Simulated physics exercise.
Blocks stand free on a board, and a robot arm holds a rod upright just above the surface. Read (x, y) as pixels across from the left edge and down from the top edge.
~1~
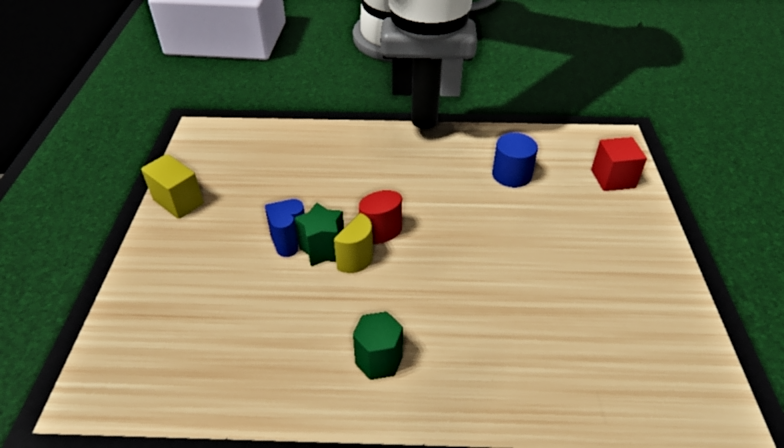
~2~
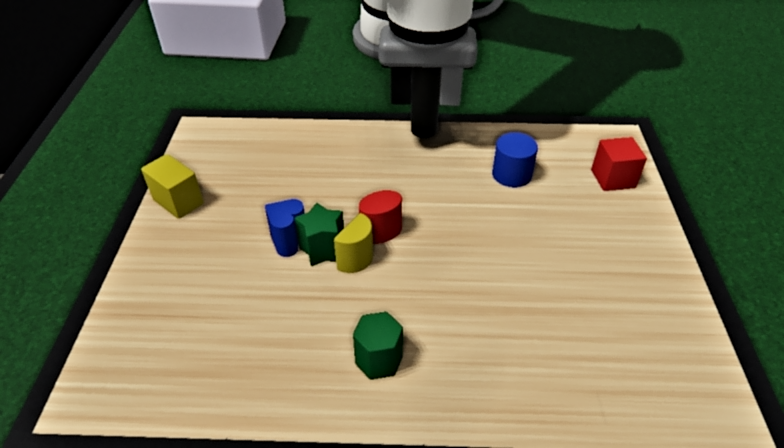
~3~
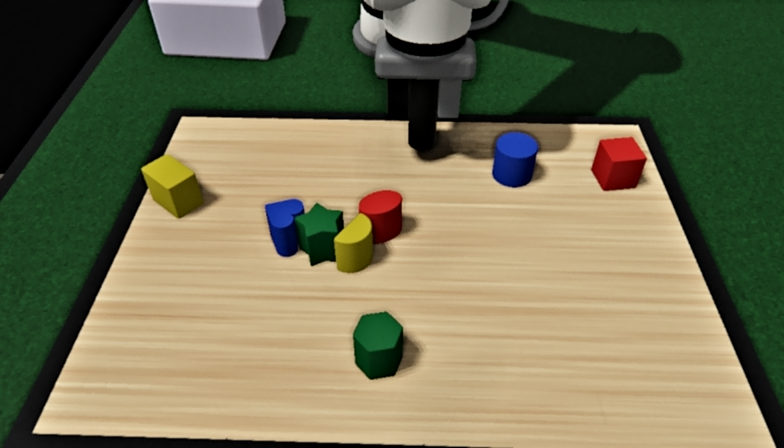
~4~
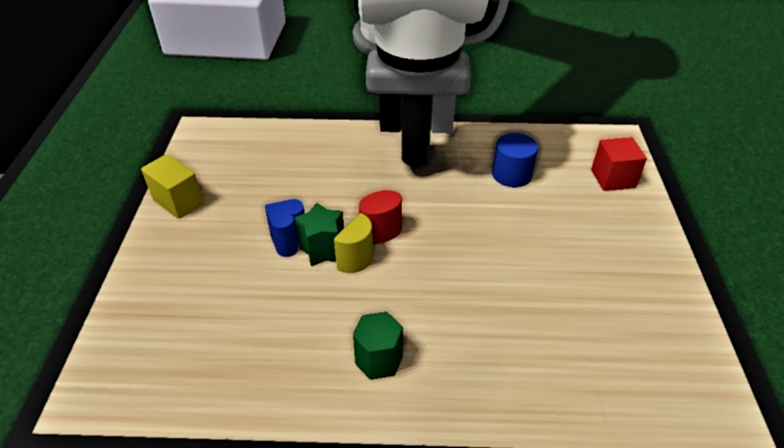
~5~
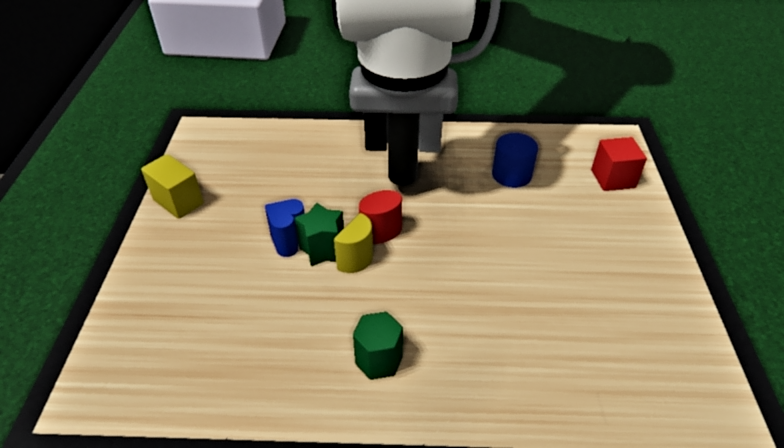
A robot arm slid its dark rod from the top edge of a wooden board down and slightly left, close to the red block in a small cluster, while all the colored blocks stayed still.
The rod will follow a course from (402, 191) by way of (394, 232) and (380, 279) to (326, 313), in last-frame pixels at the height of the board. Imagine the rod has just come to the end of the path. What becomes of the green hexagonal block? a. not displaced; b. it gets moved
My answer is option a.
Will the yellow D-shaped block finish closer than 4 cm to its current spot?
In short: No.
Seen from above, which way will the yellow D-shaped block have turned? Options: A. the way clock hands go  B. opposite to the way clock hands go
It's A.
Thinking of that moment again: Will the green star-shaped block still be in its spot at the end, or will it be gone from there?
It shifts position.
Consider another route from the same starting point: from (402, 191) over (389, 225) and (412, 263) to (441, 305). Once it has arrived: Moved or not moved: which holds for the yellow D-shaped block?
It is shifted.
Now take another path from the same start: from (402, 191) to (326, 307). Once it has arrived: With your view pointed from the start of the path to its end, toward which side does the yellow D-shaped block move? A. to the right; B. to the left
Choice A: To the right.
On the path given first. One third of the way, rod at (394, 218); yellow D-shaped block at (345, 236), turned 35° anticlockwise; red elliptical block at (365, 215), turned 50° clockwise.
Two thirds of the way, rod at (379, 266); green star-shaped block at (309, 226), turned 45° clockwise; yellow D-shaped block at (309, 259); red elliptical block at (344, 249), turned 115° clockwise.
At the end, rod at (325, 300); green star-shaped block at (308, 227), turned 50° clockwise; yellow D-shaped block at (260, 258), turned 20° clockwise; green hexagonal block not moved; red elliptical block at (293, 267), turned 180° clockwise.
